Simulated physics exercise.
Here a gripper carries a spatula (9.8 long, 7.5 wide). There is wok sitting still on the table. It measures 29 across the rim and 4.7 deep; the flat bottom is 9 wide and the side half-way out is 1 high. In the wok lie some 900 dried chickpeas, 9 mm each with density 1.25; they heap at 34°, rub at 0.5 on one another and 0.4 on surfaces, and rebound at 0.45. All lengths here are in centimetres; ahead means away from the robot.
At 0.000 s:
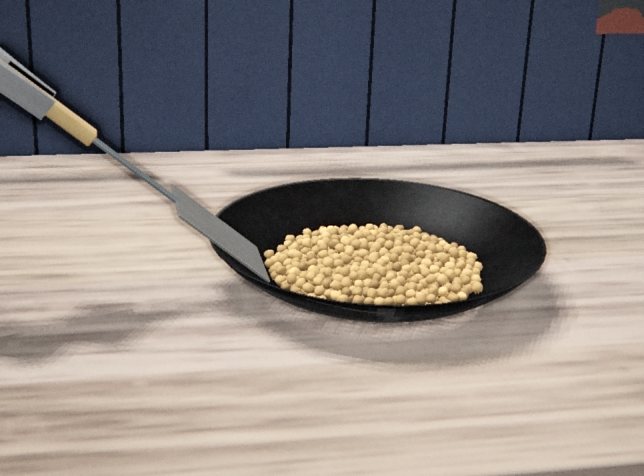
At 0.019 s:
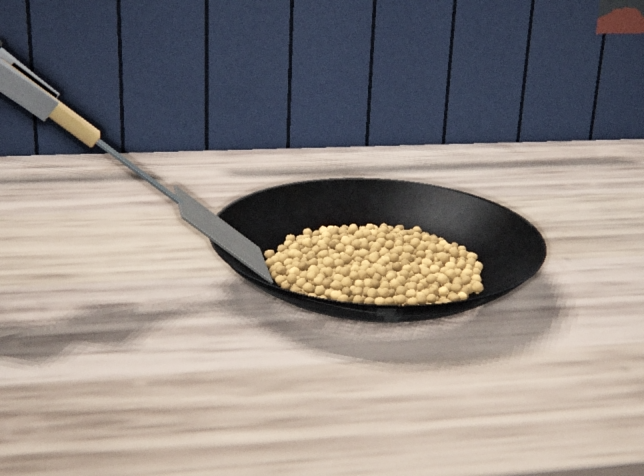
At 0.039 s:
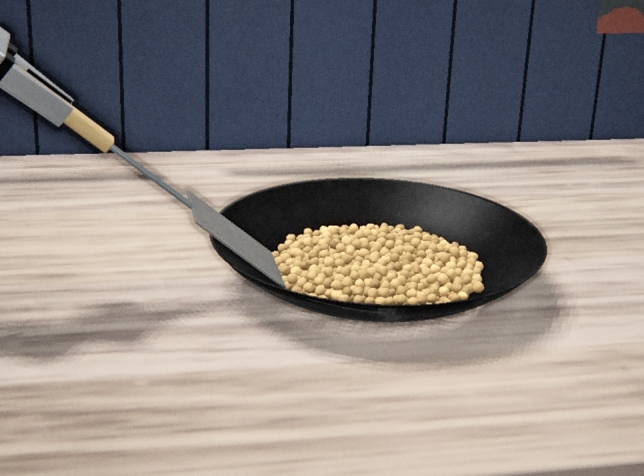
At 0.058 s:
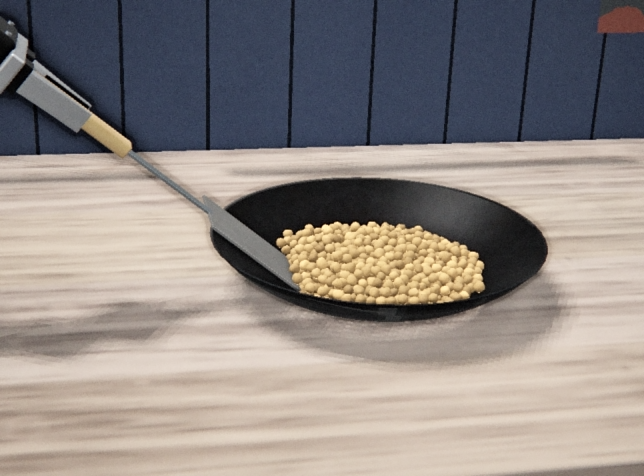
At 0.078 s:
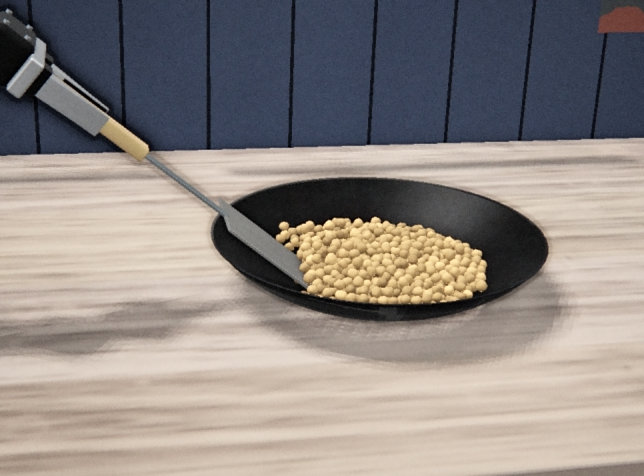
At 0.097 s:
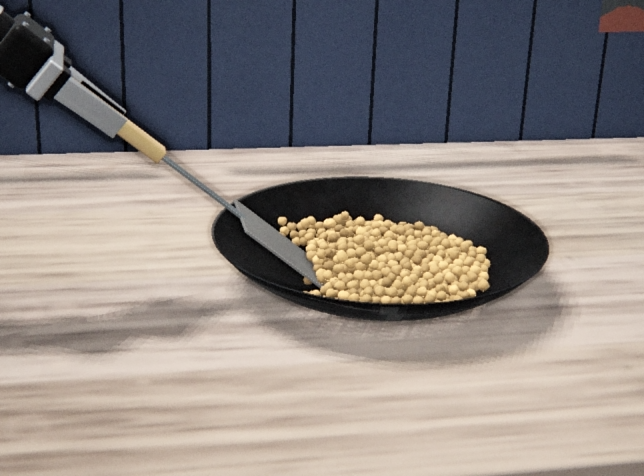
On a pale wooden table, a gripper holding a spatula slid its blade slowly to the right into a heap of chickpeas in a black wok, nudging the near-left ones slightly while the wok stayed still.
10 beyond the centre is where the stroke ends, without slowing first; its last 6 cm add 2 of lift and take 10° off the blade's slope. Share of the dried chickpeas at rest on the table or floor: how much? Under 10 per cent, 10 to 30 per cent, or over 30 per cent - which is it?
It is 10 to 30 per cent.
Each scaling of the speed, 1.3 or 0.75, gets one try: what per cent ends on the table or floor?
Near 25 and near 10 percent respectively.
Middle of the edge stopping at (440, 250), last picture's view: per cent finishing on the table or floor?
Something near 0 in a hundred.
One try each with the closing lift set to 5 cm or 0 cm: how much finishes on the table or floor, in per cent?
Estimates, in order: 15 % then 15 %.
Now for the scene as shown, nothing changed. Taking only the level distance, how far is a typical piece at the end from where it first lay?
Some 4 centimetres.
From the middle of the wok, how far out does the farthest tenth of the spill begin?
It comes out at close to 30 centimetres.
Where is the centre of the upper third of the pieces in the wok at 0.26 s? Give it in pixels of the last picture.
Centre: Roughly (465, 237) in the last picture.
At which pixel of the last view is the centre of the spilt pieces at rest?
Roughly at (597, 266) in the final view.
By 0.18 s, sloping 40°, highest piece 5 above the table; 900 in the wok.
By 0.26 s, sloping 37°, highest piece 5 above the table; 900 in the wok.
By 0.50 s, sloping 30°, highest piece 6 above the table; 764 in the wok, 131 on the table or floor, 5 on the blade or in flight.
By 1.55 s, sloping 30°, highest piece 5 above the table; 762 in the wok, 138 on the table or floor.
Final count, 762 in the wok, 138 on the table or floor. That is 15 % on the table or floor.
